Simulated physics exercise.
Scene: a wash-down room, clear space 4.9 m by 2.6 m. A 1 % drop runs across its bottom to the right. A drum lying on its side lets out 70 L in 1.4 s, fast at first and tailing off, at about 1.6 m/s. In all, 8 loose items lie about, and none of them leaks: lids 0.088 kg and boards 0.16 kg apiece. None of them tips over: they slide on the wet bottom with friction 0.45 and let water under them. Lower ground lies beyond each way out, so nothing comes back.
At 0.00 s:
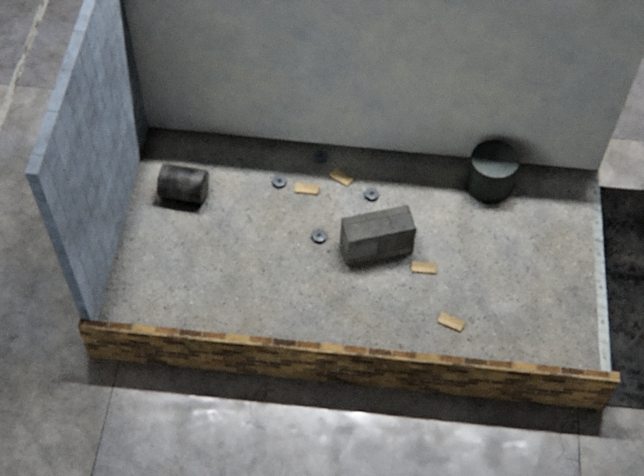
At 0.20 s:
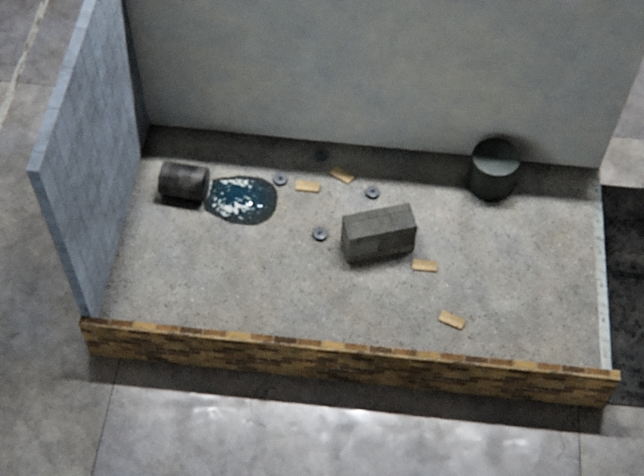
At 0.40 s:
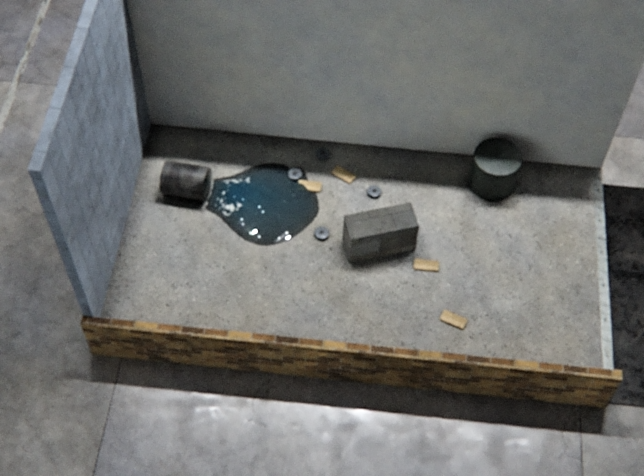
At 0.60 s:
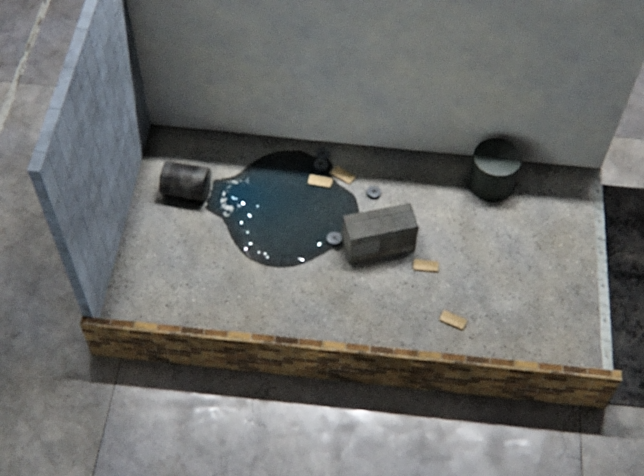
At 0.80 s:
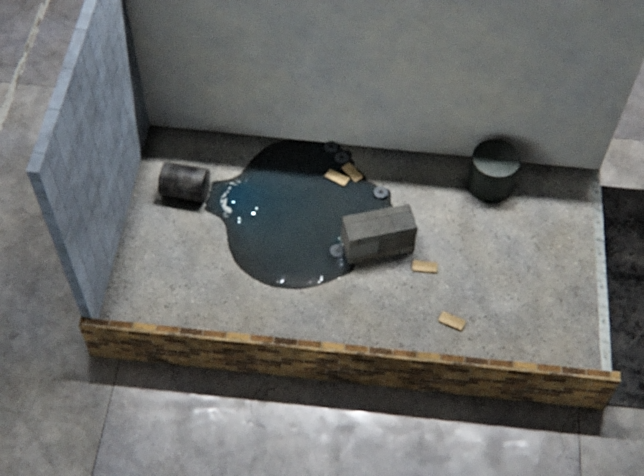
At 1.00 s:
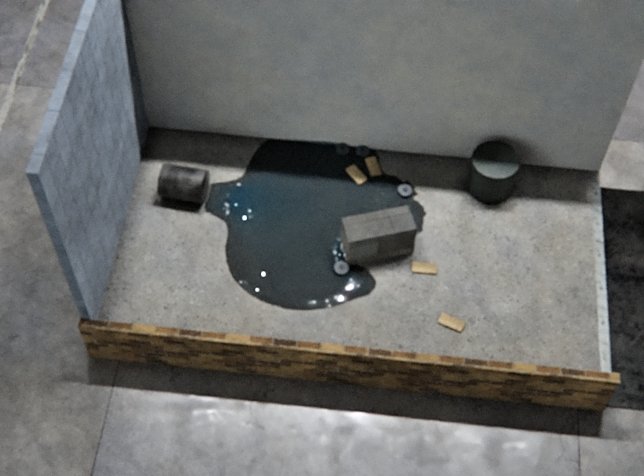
A large pale grey back wall, a blue-tiled left wall and a low brown brick front edge enclose a speckled grey floor, seen from above by a still camera. A dark drum lies on its side at left, a grey block sits mid-floor among tan boards and small grey lids, and a green cylinder stands at right. Dark blue water spreads rightward from the drum and around the block, shifting nearby boards and lids rightward.
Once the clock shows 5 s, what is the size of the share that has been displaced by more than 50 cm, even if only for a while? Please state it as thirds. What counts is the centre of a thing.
That would be two thirds or a larger share.
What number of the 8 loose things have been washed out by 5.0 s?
My tally comes to 1.
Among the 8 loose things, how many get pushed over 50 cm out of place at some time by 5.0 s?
That would be 7 of them.
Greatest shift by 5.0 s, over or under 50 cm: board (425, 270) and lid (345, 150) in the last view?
First below it, second above it.
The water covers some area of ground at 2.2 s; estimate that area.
About 4.0 m2.
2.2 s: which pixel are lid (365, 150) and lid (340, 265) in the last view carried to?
Somewhere about (454, 158) and (433, 352).
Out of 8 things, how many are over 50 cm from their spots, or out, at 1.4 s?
The answer is 6.
After 1.4 s 6 of 8 are over 50 cm from their spots; 5 afloat.
After 2.2 s 6 of 8 are over 50 cm from their spots; 6 afloat.
After 3.5 s 6 of 8 are over 50 cm from their spots; 6 afloat.
After 5.0 s 7 of 8 are over 50 cm from their spots, and 7 have been at some point; 5 afloat.
